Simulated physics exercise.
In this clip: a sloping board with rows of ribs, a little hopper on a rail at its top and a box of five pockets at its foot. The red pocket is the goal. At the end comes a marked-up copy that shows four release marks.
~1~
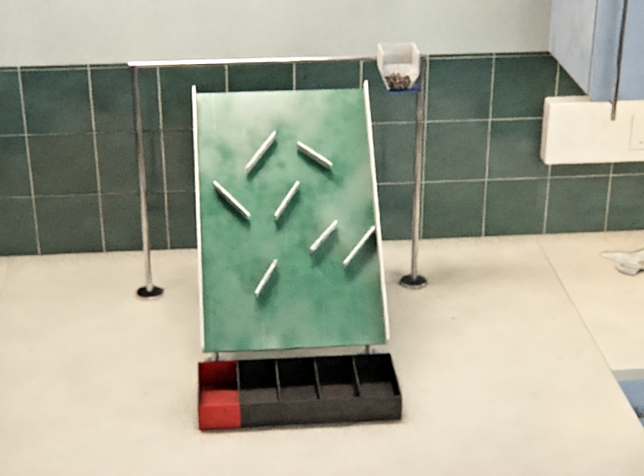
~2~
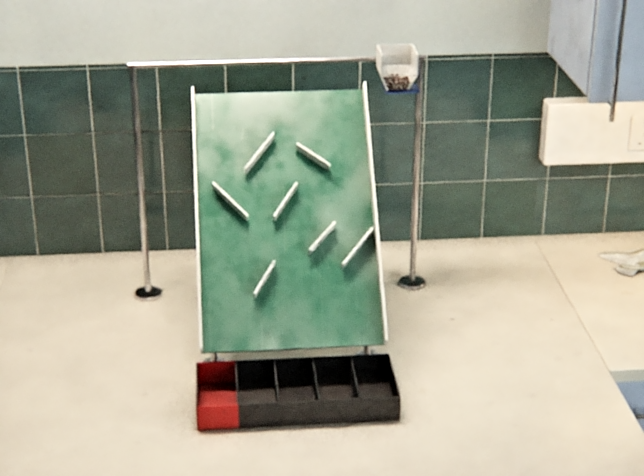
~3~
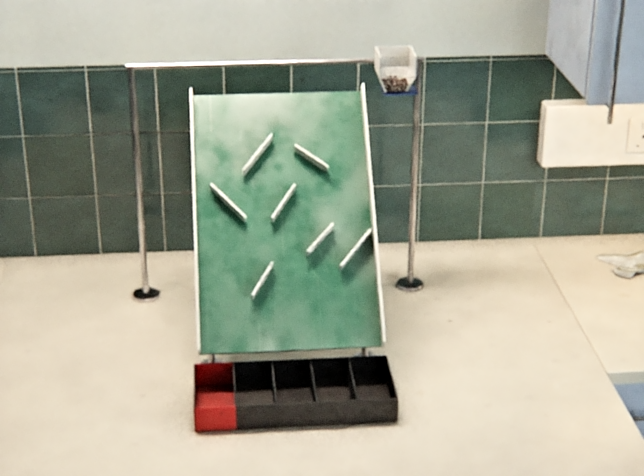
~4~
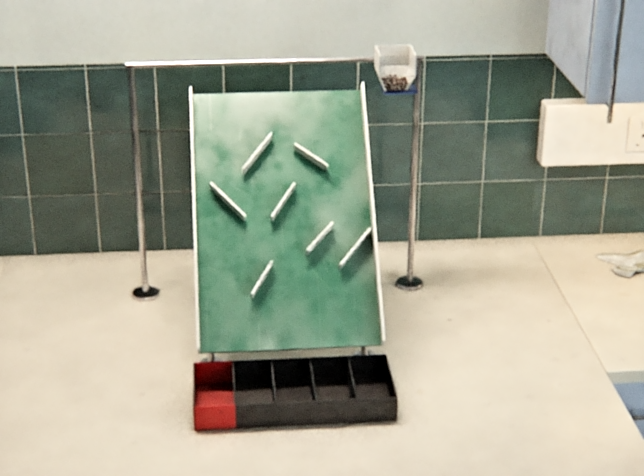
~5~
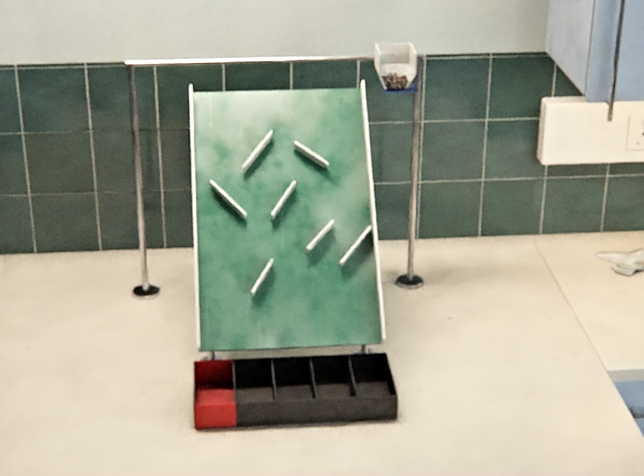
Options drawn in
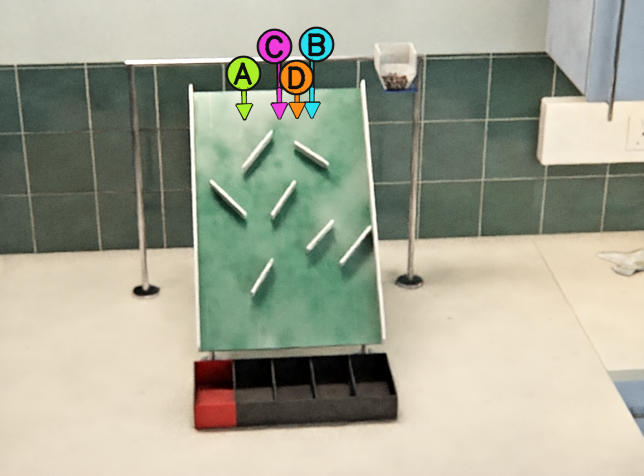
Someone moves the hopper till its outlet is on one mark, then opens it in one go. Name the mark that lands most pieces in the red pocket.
The best mark is C.
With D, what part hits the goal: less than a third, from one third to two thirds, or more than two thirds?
It is less than a third.
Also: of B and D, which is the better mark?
Mark D.
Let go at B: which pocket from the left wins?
The third from the left.
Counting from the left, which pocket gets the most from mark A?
It is the fourth one.
On the marked copy, mark A meets the board at (244, 113); mark B meets the board at (311, 112); mark C meets the board at (279, 112); mark D meets the board at (297, 112).
With A, close to a quarter in the red pocket, close to two thirds in other pockets, a small share outside the box.
With B, only a few in the red pocket, all but a few in other pockets, a small share outside the box.
With C, close to half in the red pocket, close to a third in other pockets, a small share outside the box.
With D, close to a quarter in the red pocket, close to half in other pockets, close to a quarter outside the box.
